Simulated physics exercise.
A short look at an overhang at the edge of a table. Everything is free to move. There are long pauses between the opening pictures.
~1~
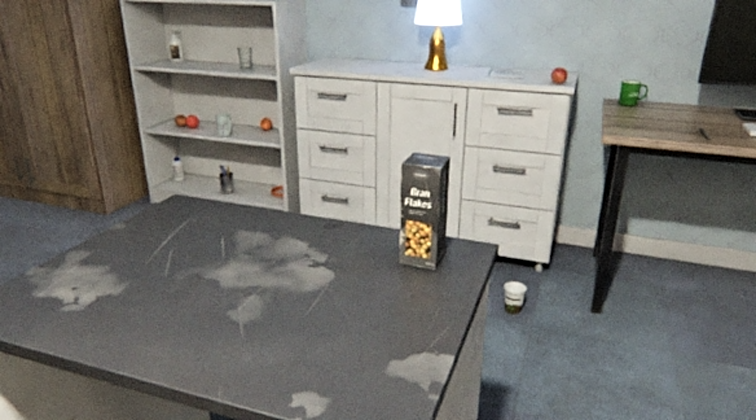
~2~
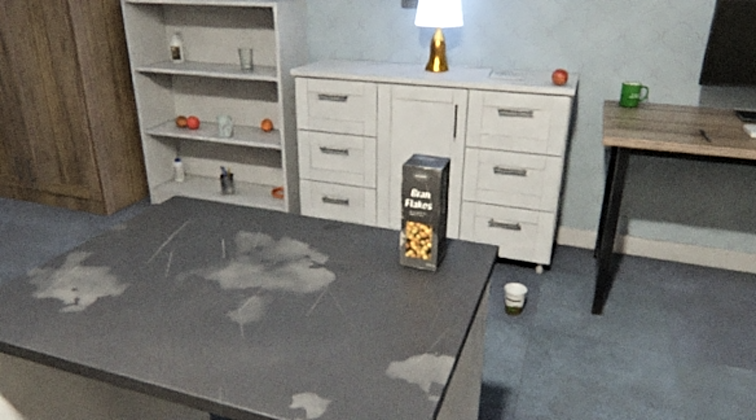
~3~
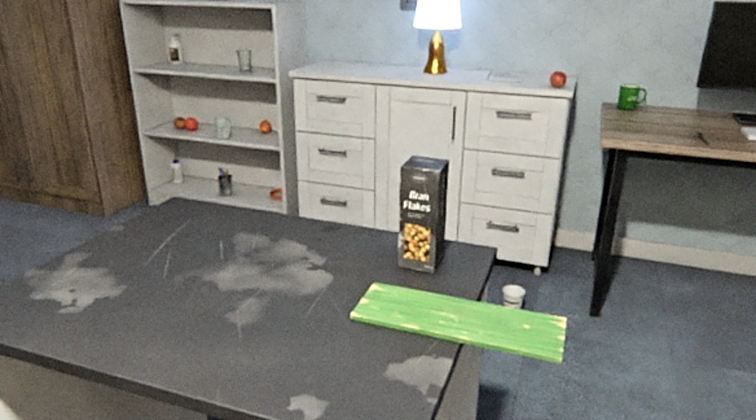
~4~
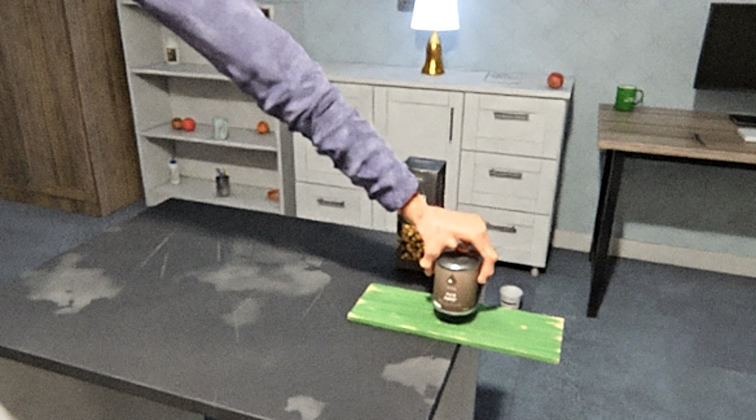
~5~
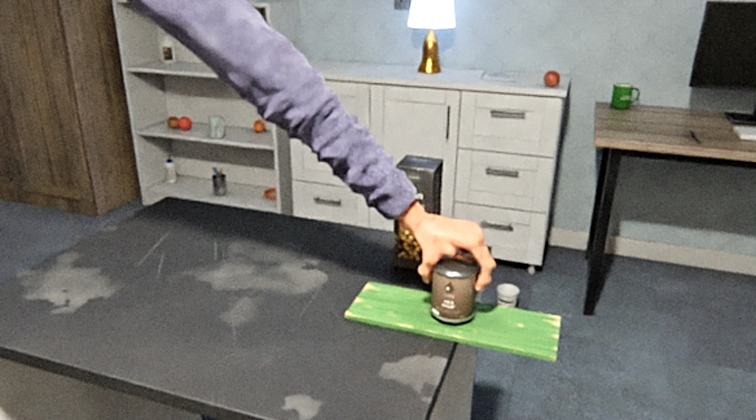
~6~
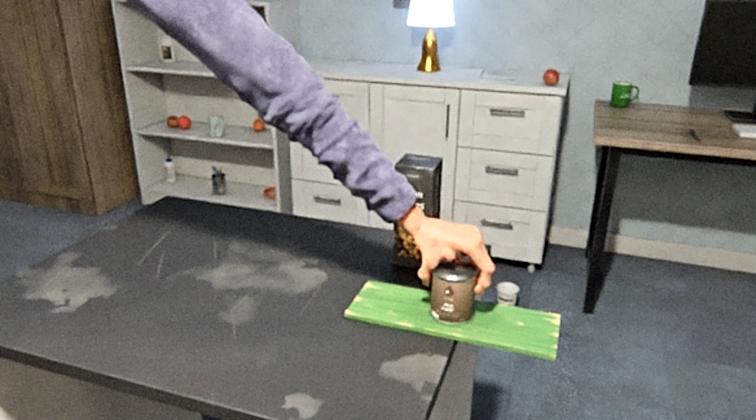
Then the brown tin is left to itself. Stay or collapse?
The plank holds.
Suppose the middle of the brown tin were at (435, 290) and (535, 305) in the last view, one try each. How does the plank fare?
First try: It stays on the table; second try: It tips off the edge.
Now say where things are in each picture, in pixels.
The last thing is not in view yet; black carton (425, 211), in the first picture.
The last thing is not in view yet; black carton (425, 212), in the second picture.
The last thing is not in view yet; black carton (423, 214), in the third picture.
On its way; brown tin (456, 282); black carton (421, 215), in the fourth picture.
On its way; brown tin (454, 289); black carton (418, 213), in the fifth picture.
Set down, still held; brown tin (453, 292); black carton (417, 212), in the sixth picture.
Then, 0.30 s after the last picture, nothing has stirred.
Then, 0.70 s after the last picture, brown tin resting near (453, 292).
At rest, all 3 in place. Seen from the same camera at the end, brown tin near (453, 292). The plank keeps its balance.
